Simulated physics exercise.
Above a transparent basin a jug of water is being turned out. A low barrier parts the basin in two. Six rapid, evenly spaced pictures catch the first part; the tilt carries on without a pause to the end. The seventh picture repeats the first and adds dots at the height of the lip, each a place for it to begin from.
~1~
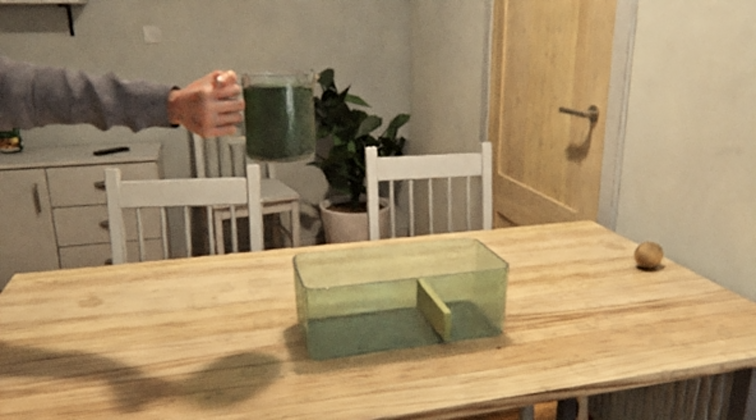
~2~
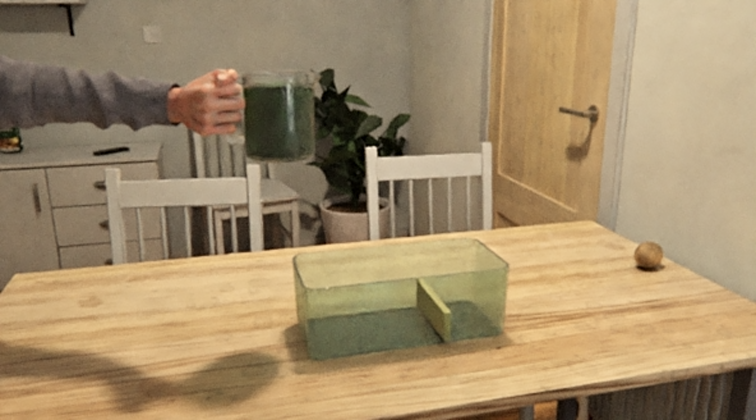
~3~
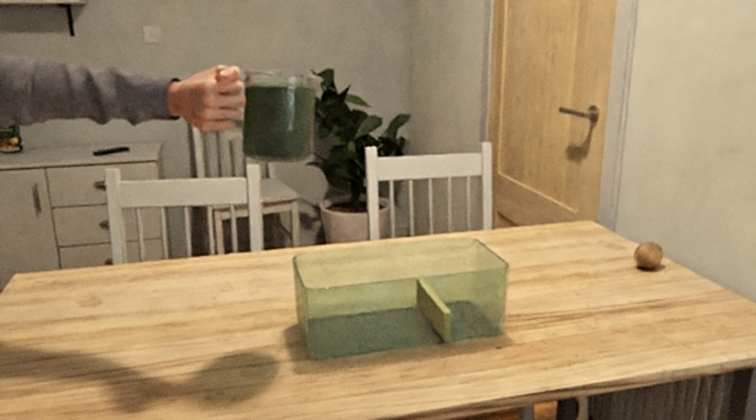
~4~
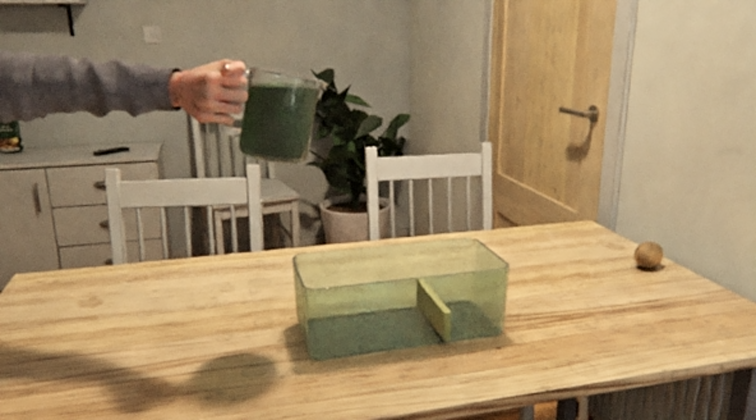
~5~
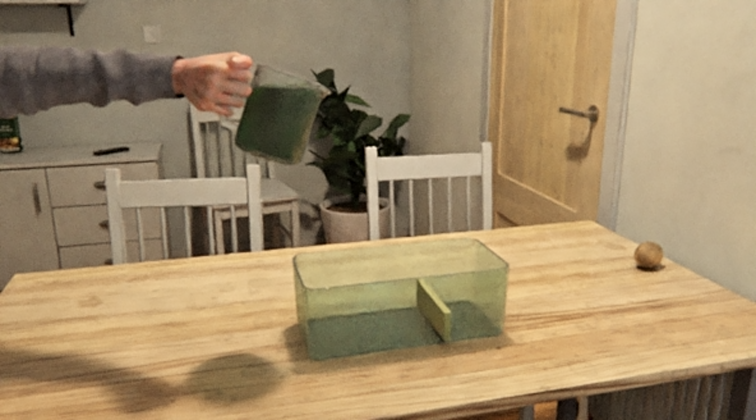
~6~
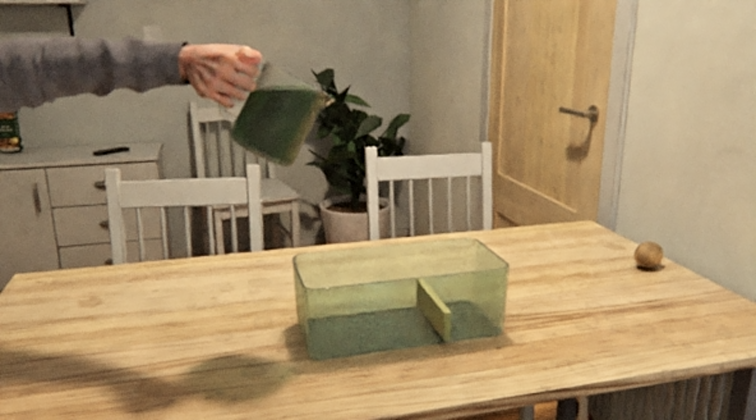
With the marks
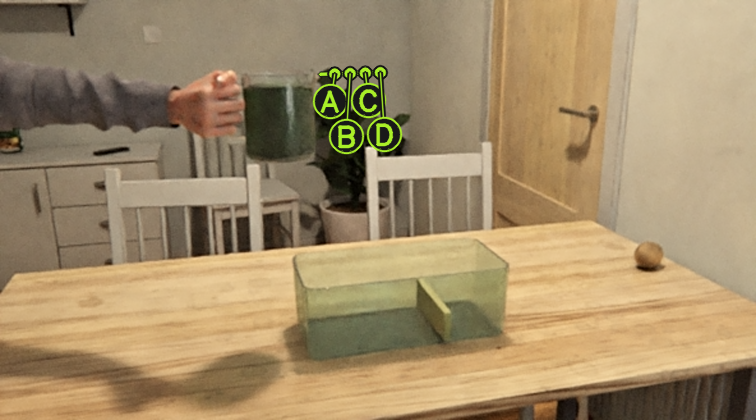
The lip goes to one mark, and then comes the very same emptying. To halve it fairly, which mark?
It is C.
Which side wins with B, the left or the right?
More ends on the left.
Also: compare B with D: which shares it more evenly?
Place D.
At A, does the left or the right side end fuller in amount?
The left side.
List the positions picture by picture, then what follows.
Upright, lip at (320, 74); basin from (308, 359) to (502, 332); top of the wall at (433, 294); nothing has left yet, in the first frame.
Upright, lip at (321, 75); nothing has left yet, in the second frame.
Tipped about 5°, lip at (324, 78); nothing has left yet, in the third frame.
Tipped about 12°, lip at (327, 83); nothing has left yet, in the fourth frame.
Tipped about 20°, lip at (331, 91); nothing has left yet, in the fifth frame.
Tipped about 30°, lip at (334, 100); water is over the lip, down to (334, 100), in the sixth frame.
On the marked copy, A at (334, 73); B at (350, 73); C at (365, 73); D at (380, 72).
For place A, about 91 % ends left of the wall and 4 % right of it; 5 % is lost outside.
For place B, about 86 % ends left of the wall and 5 % right of it; 9 % is lost outside.
For place C, about 51 % ends left of the wall and 46 % right of it; 3 % is lost outside.
For place D, about 17 % ends left of the wall and 79 % right of it; 3 % is lost outside.
